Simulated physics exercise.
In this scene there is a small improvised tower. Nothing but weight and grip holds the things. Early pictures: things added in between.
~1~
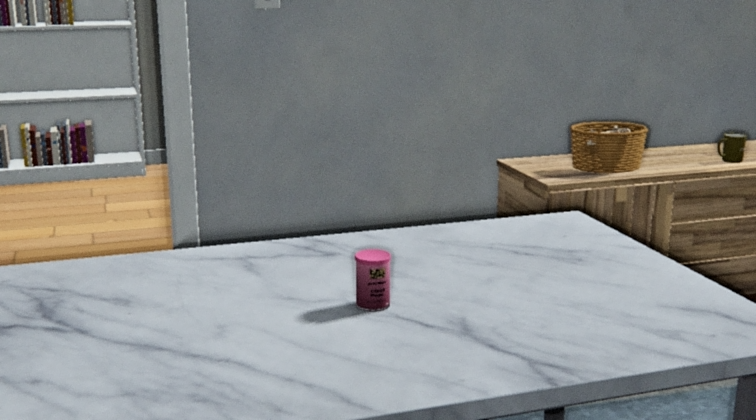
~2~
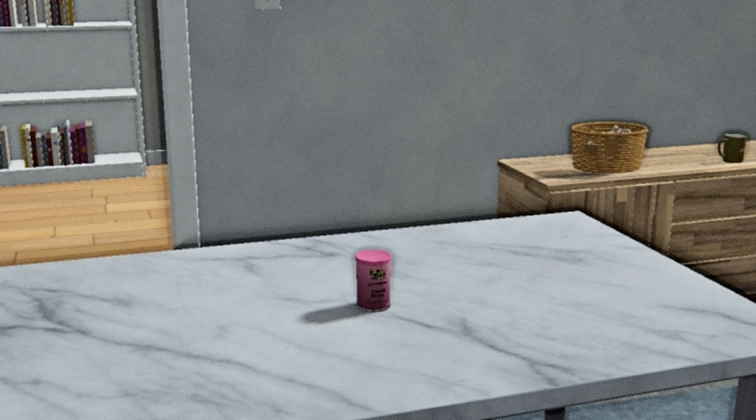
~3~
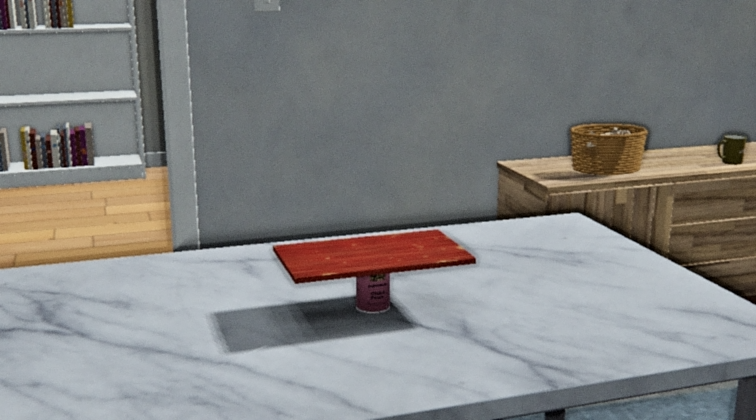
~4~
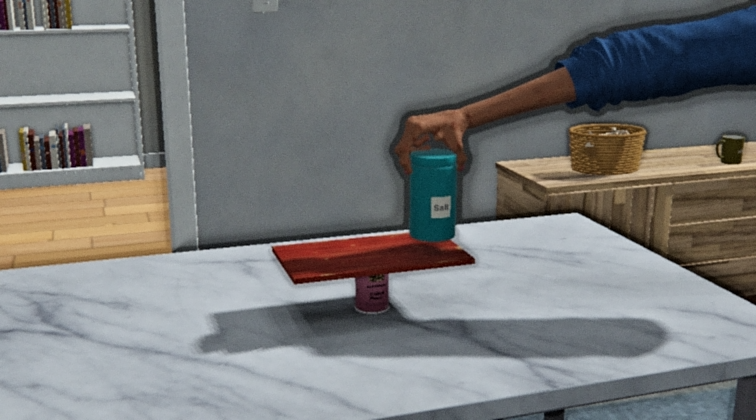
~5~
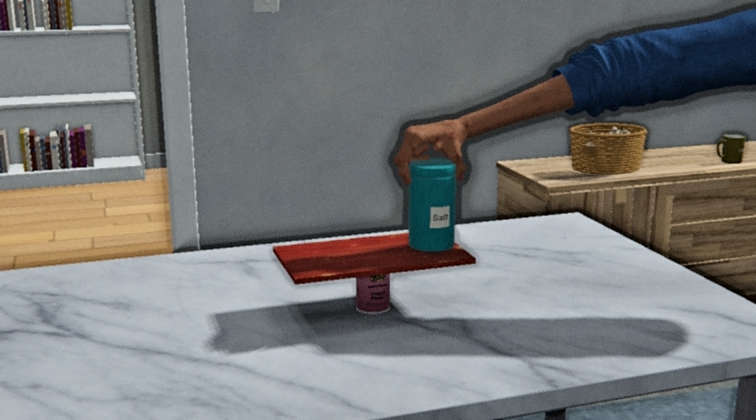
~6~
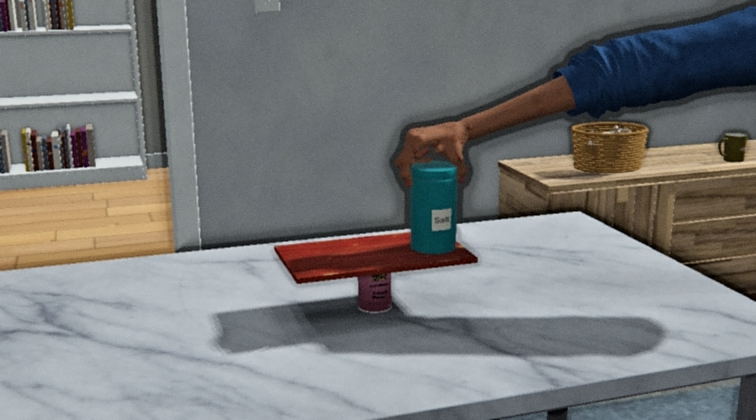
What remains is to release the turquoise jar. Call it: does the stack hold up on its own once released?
Does not hold.
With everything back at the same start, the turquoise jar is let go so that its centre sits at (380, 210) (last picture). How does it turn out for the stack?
The stack then stays standing.
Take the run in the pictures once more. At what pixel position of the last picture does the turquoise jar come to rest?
Roughly pixel (505, 271) in the last picture.
Then, 0.30 s on from there, turquoise jar now fallen; red board turned 38° from how it was put.
Then, 0.50 s on from there, red board turned 44° from how it was put.
In the end, fallen, turquoise jar; moved from the start, red board; pink tin unmoved. At the end, from the last picture's camera, turquoise jar near (505, 271). The stack comes apart.
